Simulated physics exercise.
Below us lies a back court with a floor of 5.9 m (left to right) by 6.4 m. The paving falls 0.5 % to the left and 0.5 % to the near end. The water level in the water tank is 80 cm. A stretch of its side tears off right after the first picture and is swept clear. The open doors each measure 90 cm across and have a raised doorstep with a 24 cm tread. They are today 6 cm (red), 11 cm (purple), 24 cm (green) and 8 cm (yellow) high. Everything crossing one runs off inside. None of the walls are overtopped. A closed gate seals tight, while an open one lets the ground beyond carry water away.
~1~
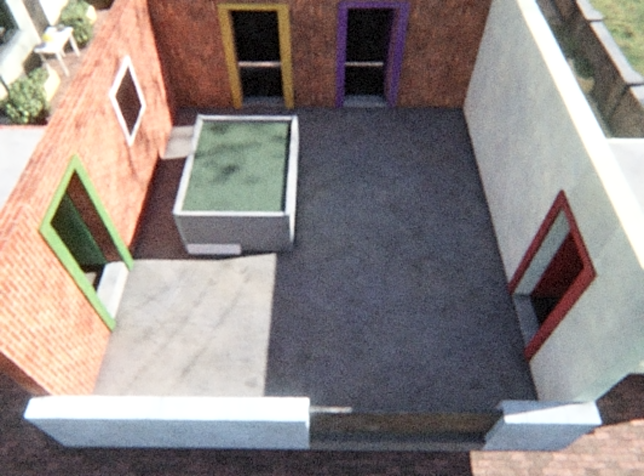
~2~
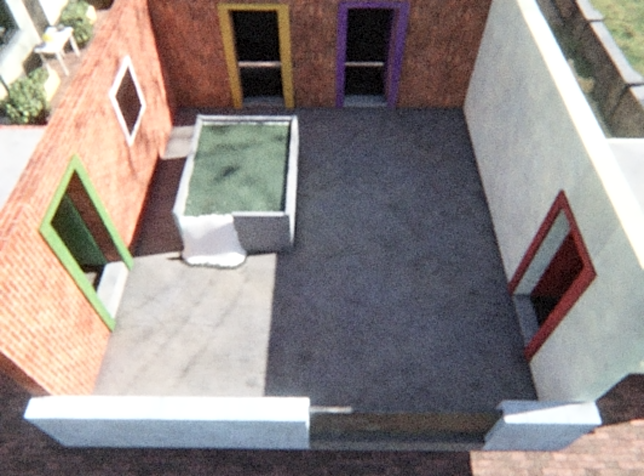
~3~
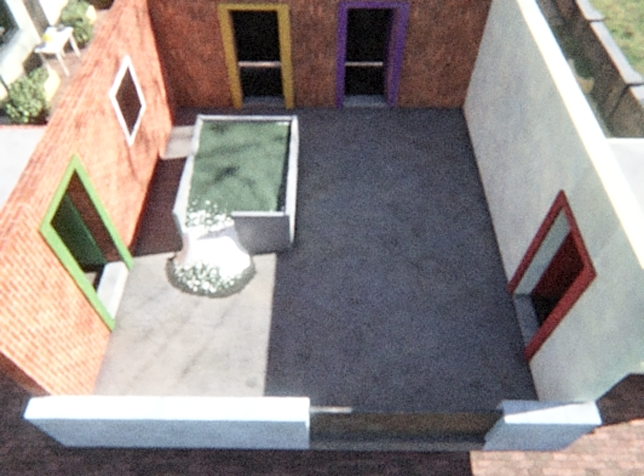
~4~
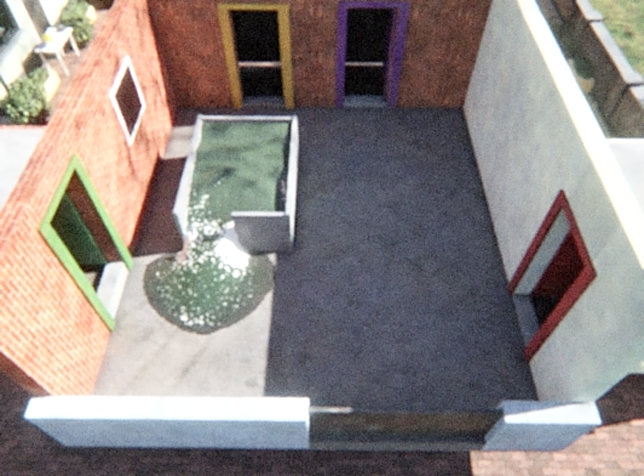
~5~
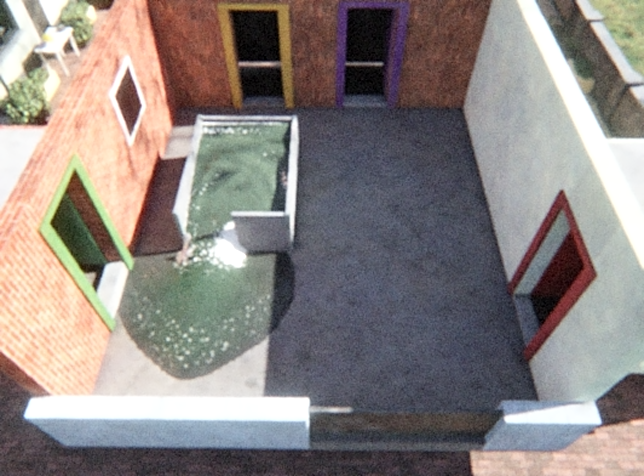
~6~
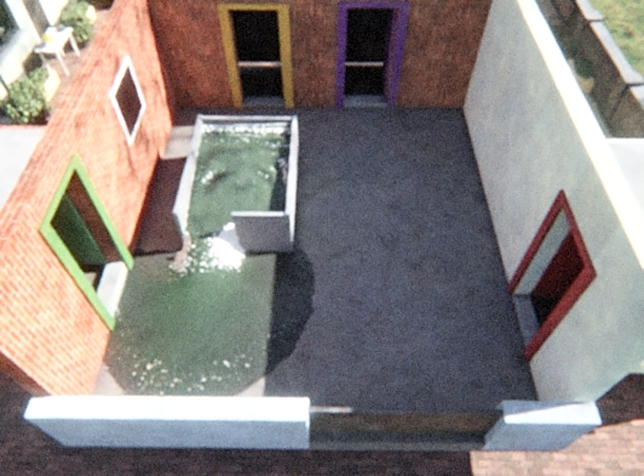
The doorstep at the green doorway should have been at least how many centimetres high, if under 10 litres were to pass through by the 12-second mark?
At least some 20 cm.
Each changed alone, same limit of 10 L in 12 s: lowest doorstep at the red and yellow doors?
Some 17 cm for red, some 9.0 cm for yellow.
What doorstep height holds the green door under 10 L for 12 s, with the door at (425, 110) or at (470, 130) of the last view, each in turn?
Roughly 9.5 cm, then roughly 7.5 cm.
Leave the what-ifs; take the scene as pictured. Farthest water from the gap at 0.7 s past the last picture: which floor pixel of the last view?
Look about (351, 422) in the last picture.
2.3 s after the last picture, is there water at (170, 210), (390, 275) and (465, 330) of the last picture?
First wet through, second bone-dry, third wet through.
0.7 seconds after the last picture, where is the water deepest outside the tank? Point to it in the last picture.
Near (85, 420).
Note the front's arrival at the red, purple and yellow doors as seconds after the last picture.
Door red 2.4 s / door purple 6.0 s / door yellow 6.0 s.
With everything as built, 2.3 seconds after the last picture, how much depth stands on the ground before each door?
Door by door, in centimetres - red 1, purple 0, green 19, yellow 0.
Then, 0.7 s after the last picture water covers 25 % of the floor, deepest (58 cm) near (85, 420); 21 cm at the green door, 0 litres in over its 24 cm doorstep.
Then, 2.3 s after the last picture water covers 35 % of the floor, deepest (30 cm) near (85, 420); 19 cm at the green door, 2 litres in over its 24 cm doorstep.
Then, 11.3 s after the last picture water covers 100 % of the floor, deepest (14 cm) near (172, 126); 7 cm at the green door, 3 litres in over its 24 cm doorstep.
At the green door as built, the water peaked near 25 cm, 0.5 s after the last picture.
Run again over the same 12 s with other heights there, 22 litres in over 18 cm, 1 litre over 25 cm. The limit of 10 litres is kept from about 20 cm up.
